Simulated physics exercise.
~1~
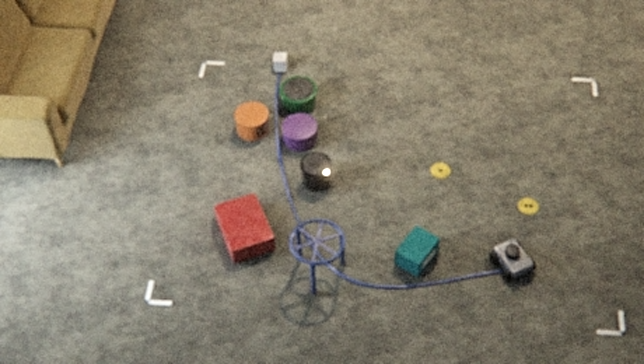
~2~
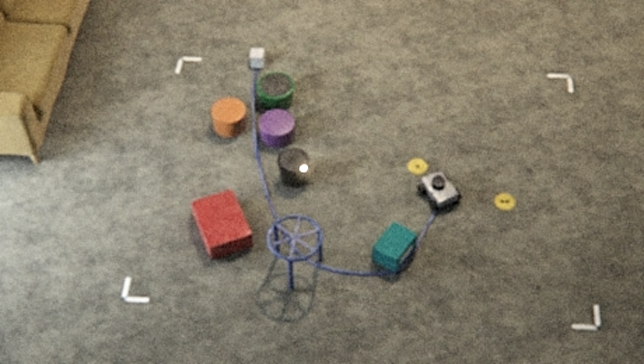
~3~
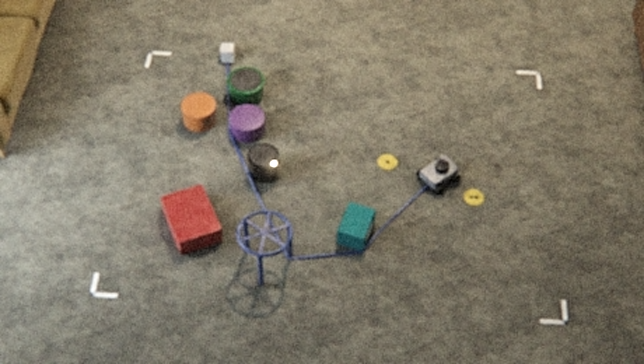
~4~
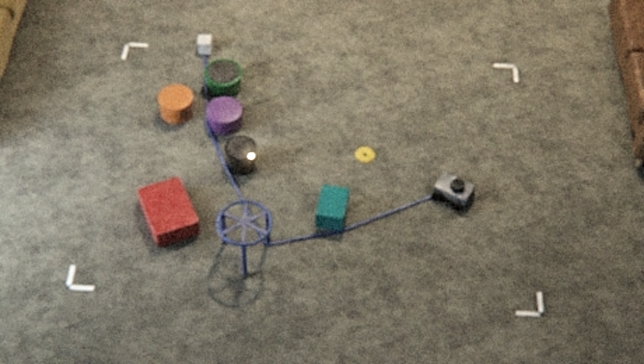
To begin with, a small grey cart sits right of a teal box, tied to a blue lead that runs past the blue stool and the round pots to a pale block at the top. The cart moves up and left to the first yellow mark, the lead bending around the box. It then turns back to the right, between the two marks, as the lead drags the box a little upward. Finally the cart reaches and covers the second mark, the box shifted slightly farther up. The lead stretches nearly straight from the stool, still joined to the pale block.
